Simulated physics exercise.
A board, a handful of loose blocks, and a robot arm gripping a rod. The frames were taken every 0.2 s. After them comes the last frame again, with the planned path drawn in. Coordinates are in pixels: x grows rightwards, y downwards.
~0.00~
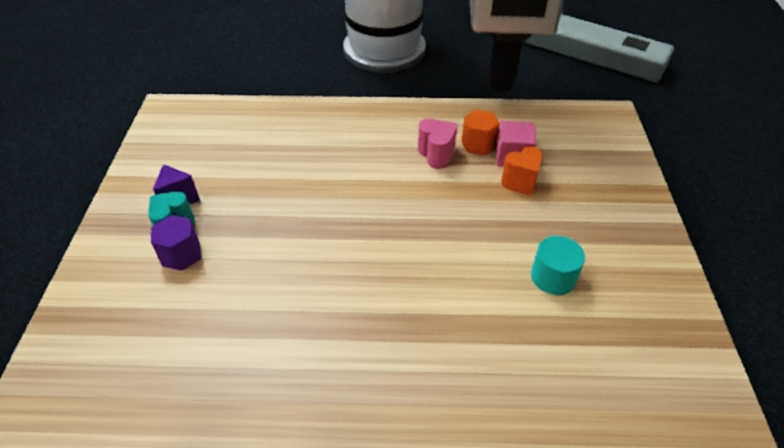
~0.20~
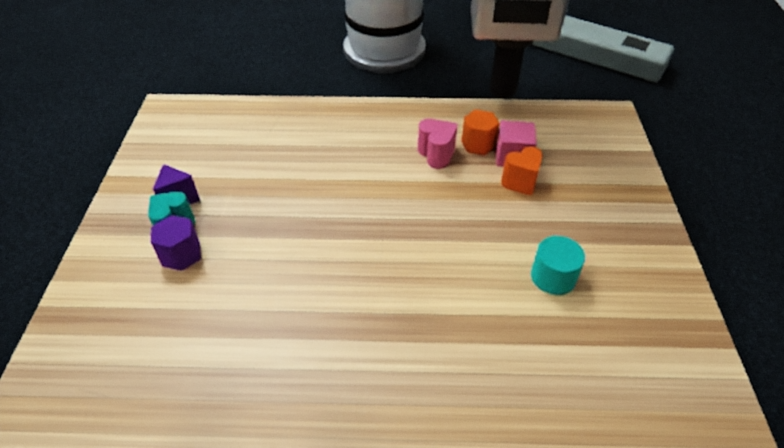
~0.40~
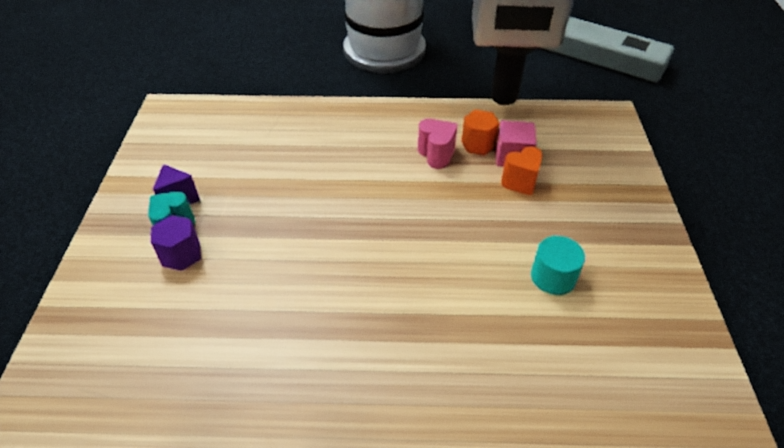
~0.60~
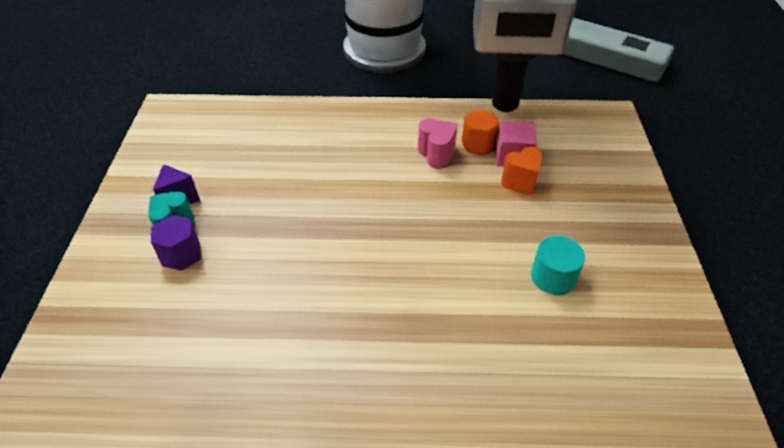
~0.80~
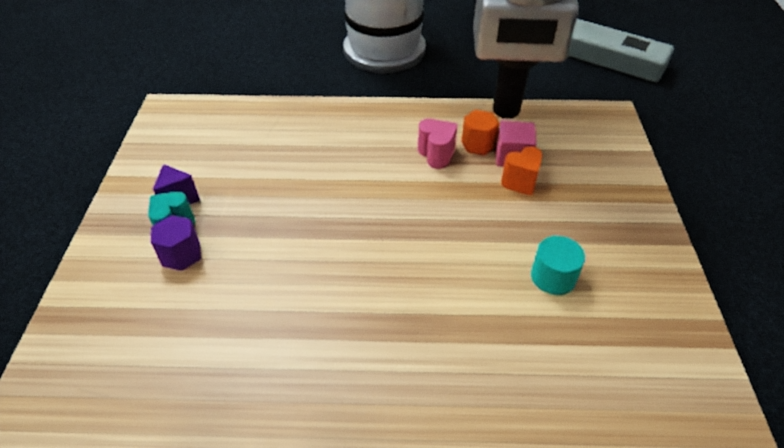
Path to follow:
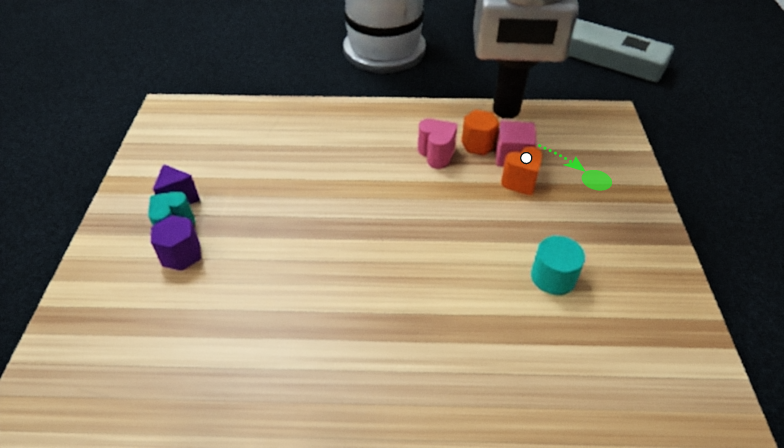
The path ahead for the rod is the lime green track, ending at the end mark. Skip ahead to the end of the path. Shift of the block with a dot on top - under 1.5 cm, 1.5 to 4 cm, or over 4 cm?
Less than 1.5 cm.
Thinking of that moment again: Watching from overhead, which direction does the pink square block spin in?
Looking from above, the answer is clockwise.
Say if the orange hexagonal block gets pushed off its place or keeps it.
It is left in place.
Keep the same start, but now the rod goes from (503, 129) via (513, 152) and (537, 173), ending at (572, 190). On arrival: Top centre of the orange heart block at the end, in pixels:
The middle of its upper face will lie at (543, 202).
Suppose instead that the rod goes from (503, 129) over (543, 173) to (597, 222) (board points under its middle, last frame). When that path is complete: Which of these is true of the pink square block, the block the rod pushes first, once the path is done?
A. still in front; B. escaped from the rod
The answer is B.
Drawn move, from (503, 129) via (534, 143) and (567, 159), ending at (597, 180); the dot is on the orange heart block.
On the path given first. One third of the way, rod at (540, 127); pink square block at (526, 135), turned 25° clockwise; orange heart block at (525, 161).
Two thirds of the way, rod at (573, 142); pink square block at (528, 136), turned 35° clockwise; orange heart block at (524, 163).
At the end, rod at (603, 163); orange hexagonal block still; pink square block at (528, 136), turned 35° clockwise; orange heart block at (524, 163).
